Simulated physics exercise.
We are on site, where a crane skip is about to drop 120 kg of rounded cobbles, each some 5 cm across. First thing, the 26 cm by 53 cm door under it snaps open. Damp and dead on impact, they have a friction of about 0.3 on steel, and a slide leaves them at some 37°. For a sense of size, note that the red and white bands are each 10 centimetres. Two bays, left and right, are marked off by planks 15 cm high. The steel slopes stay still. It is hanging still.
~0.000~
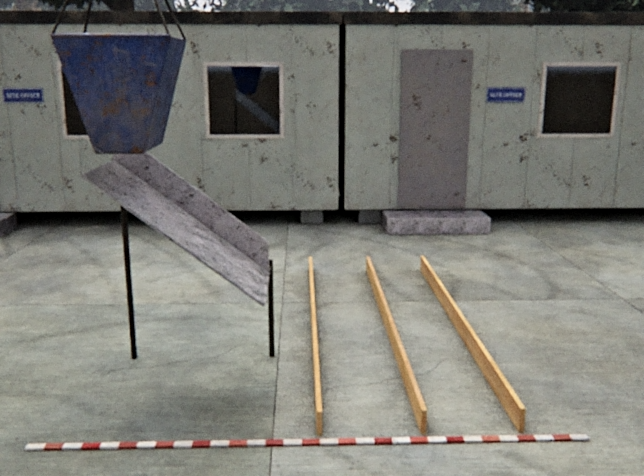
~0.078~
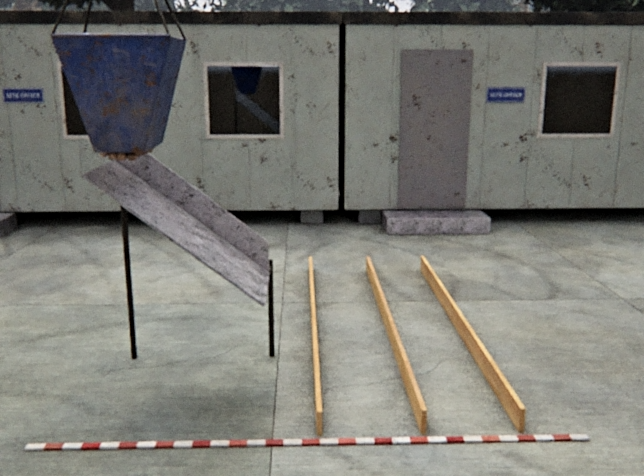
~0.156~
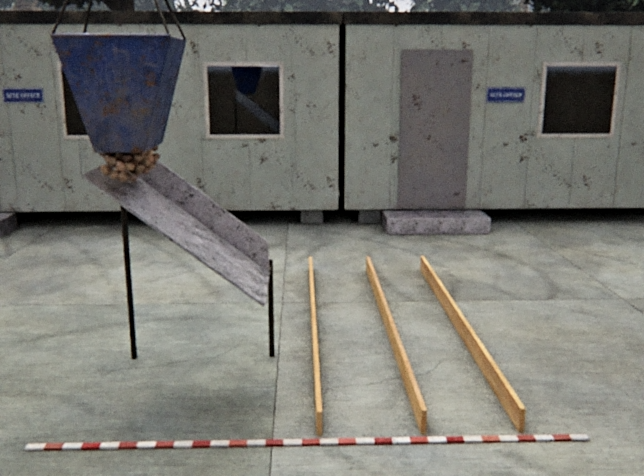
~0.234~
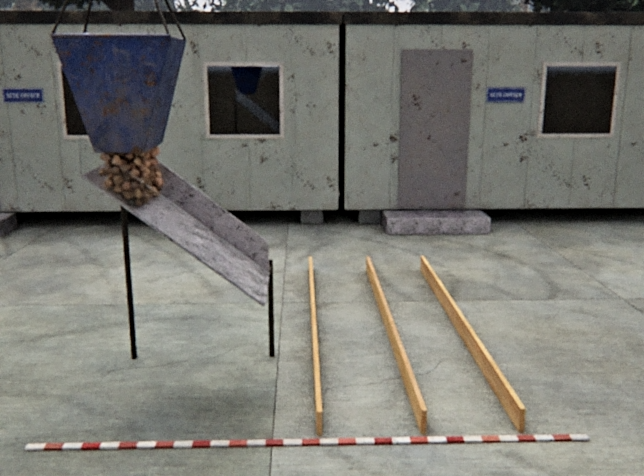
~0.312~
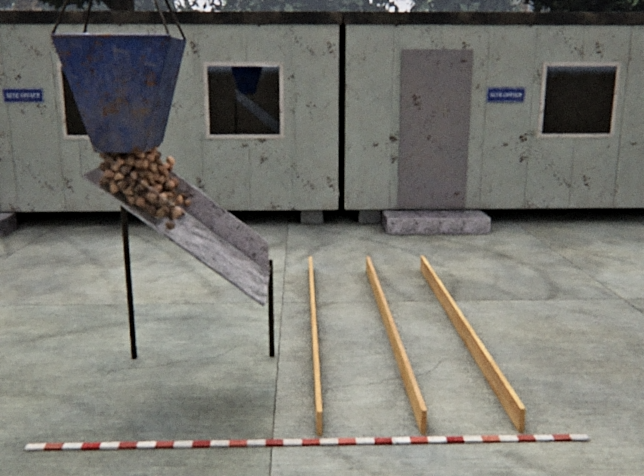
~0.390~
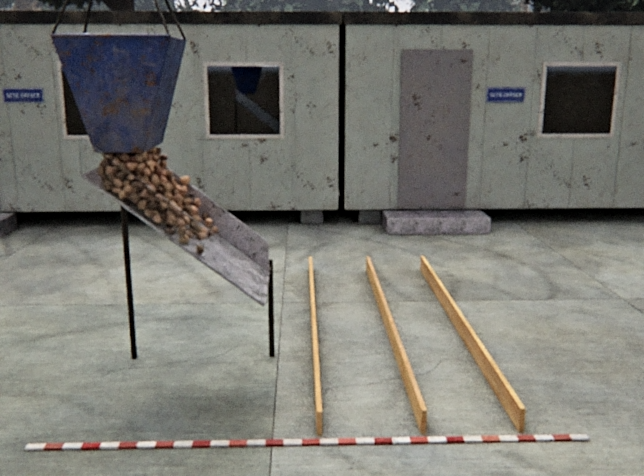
On a concrete yard in front of pale site cabins, a blue skip hangs still above a sloping metal chute, with three wooden boards lying to the right. Brown rounded cobbles emerge from its base, bunch at the chute's top, then slide down rightward in a widening stream covering much of the slope.
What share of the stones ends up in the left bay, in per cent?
About 99 per cent.
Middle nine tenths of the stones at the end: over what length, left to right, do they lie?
The stretch is roughly 50 cm long.
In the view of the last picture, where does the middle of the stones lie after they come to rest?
Centre position approx (367, 376).
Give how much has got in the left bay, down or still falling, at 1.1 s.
By then, 50 %.
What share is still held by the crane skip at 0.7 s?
Held: Near 0 %.
After 0.7 s, 1 % in the crane skip, 85 % on the steel, 12 % falling or lying left of the bays, 2 % falling or lying in the left bay; the stones farthest right are at (334, 345).
After 1.1 s, 0 % in the crane skip, 31 % on the steel, 19 % falling or lying left of the bays, 51 % falling or lying in the left bay; the stones farthest right are at (400, 369).
After 1.7 s, 0 % in the crane skip, 99 % falling or lying in the left bay, 1 % falling or lying in the right bay; the stones farthest right are at (436, 372).
After 2.6 s, 0 % in the crane skip, 99 % falling or lying in the left bay, 1 % falling or lying in the right bay; the stones farthest right are at (448, 370).
After 4.5 s, 0 % in the crane skip, 99 % in the left bay, 1 % in the right bay; the stones farthest right are at (448, 370).
